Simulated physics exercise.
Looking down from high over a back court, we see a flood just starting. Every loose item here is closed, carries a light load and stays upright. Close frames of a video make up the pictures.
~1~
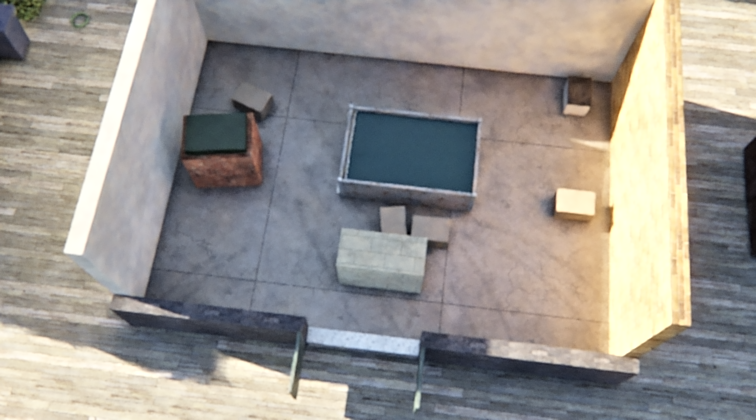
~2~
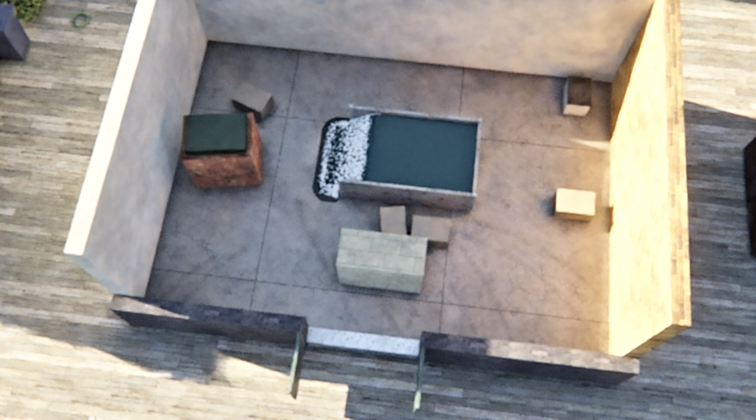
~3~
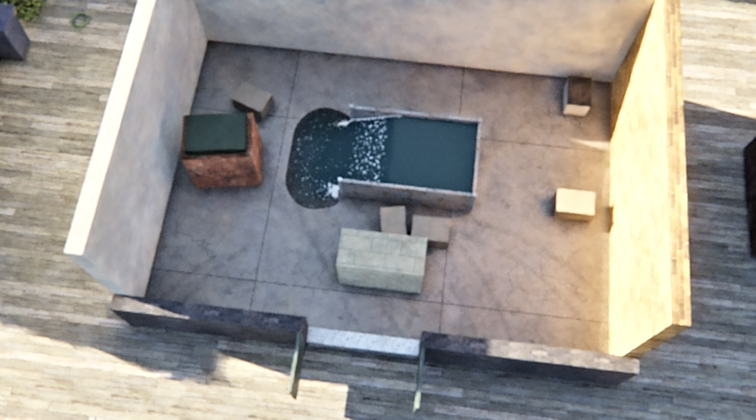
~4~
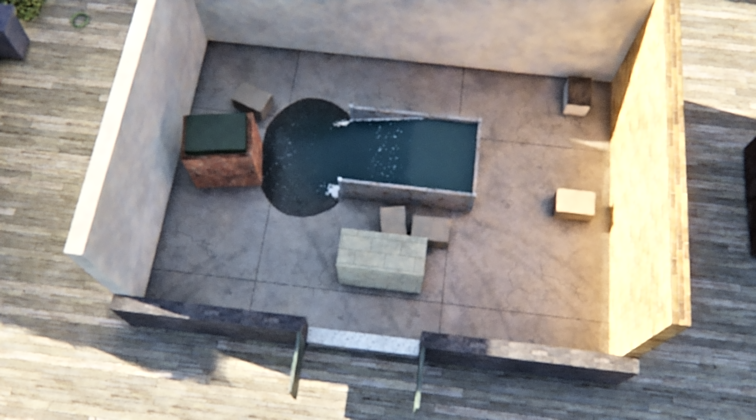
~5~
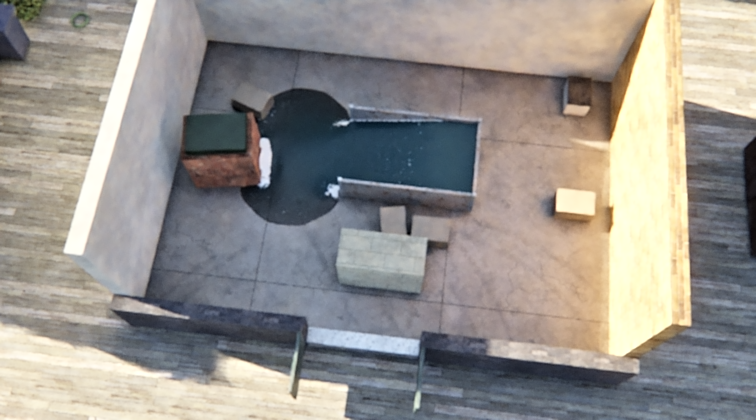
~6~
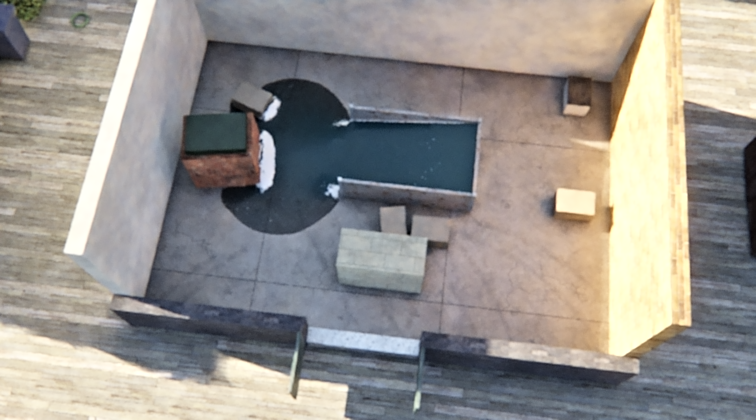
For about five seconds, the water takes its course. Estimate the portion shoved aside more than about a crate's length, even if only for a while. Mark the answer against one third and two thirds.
Fewer than a third of them.
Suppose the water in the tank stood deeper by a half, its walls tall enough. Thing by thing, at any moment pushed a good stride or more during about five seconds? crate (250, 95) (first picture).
Outcome: Travelled that far.
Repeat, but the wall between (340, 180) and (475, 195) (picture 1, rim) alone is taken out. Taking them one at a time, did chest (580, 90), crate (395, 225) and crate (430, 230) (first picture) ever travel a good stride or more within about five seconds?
Lab note - in sequence: Never that far; made it that far; made it that far.
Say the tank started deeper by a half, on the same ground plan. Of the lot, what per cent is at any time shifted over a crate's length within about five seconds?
I'd put it near 20 out of a hundred.
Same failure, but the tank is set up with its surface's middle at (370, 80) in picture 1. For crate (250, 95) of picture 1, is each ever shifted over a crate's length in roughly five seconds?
From the way the scene plays out, it travelled at least that.
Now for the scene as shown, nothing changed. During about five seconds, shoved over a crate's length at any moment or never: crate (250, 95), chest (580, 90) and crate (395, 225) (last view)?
Taking them as listed, the first cleared the mark, the next remained nearby, and the last remained nearby.
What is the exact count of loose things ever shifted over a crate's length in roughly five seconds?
My count comes to 1.
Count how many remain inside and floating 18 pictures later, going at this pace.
I make it 1 of them.
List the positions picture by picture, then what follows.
The first frame shows a crate at (393, 224) rests on the ground; a crate at (251, 96) rests on the ground; 0 of 5 have shifted.
The second frame shows a crate at (393, 224), on the bottom; a crate at (251, 96), on the bottom; 0 of 5 have shifted.
The third frame shows a crate at (393, 224) rests on the ground; a crate at (251, 96), on the bottom; 0 of 5 have shifted.
The fourth frame shows a crate at (393, 224) rests on the ground; a crate at (251, 96), on the bottom; 0 of 5 have shifted.
The fifth frame shows a crate at (393, 224) rests on the ground; a crate at (251, 96), on the bottom; 0 of 5 have shifted.
The sixth frame shows a crate at (393, 224), on the bottom; a crate at (251, 96), on the bottom; 0 of 5 have shifted.
A moment on, 0 of 5 are well off their spots; 0 afloat.
Next, 1 of 5 are well off their spots; 1 afloat.
Later, 1 of 5 are well off their spots; 1 afloat.
In the end, 1 of 5 are well off their spots, and 1 have been at some point; 0 afloat.
